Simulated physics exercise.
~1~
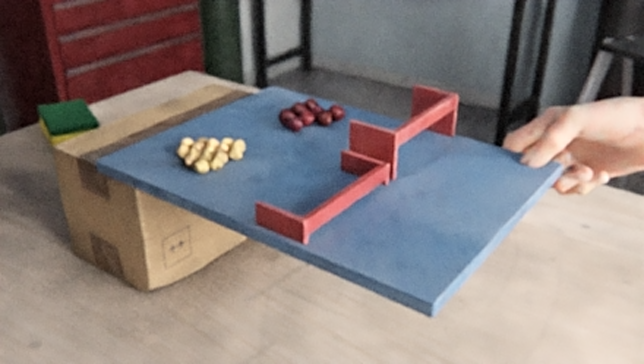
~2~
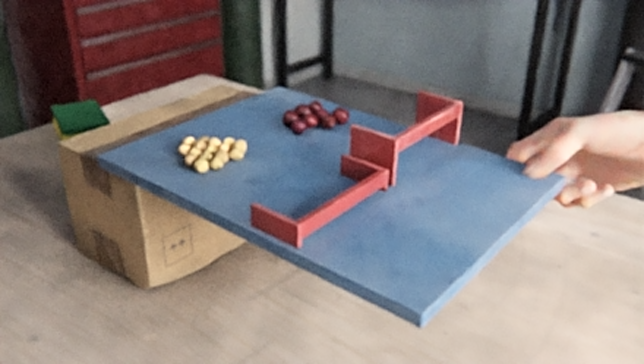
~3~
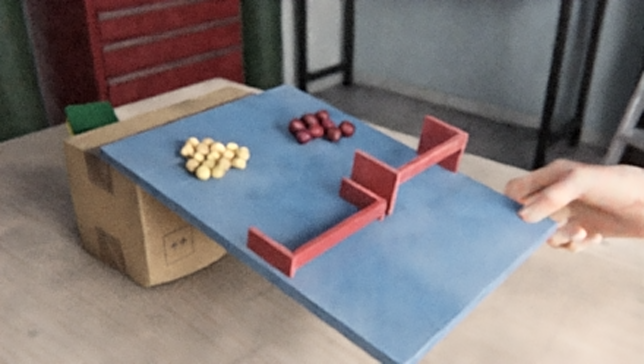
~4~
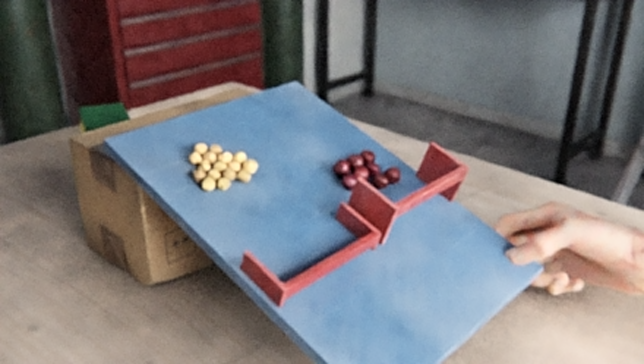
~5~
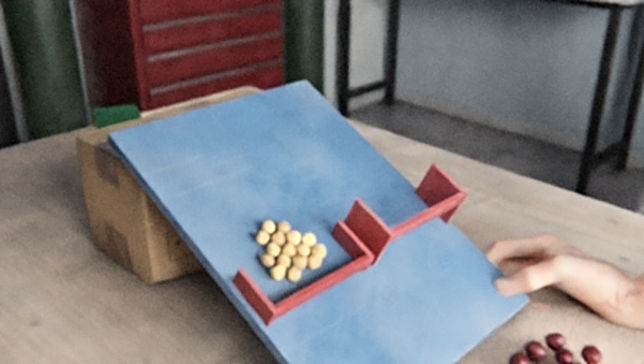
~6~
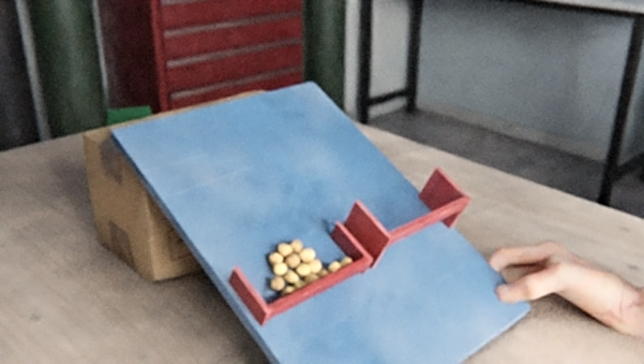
A hand lowered one end of a blue board propped on a cardboard box, and as it tilted, the dark red balls slid under their red bar and off the board, while the pale yellow ones slid down and stayed bunched behind theirs.
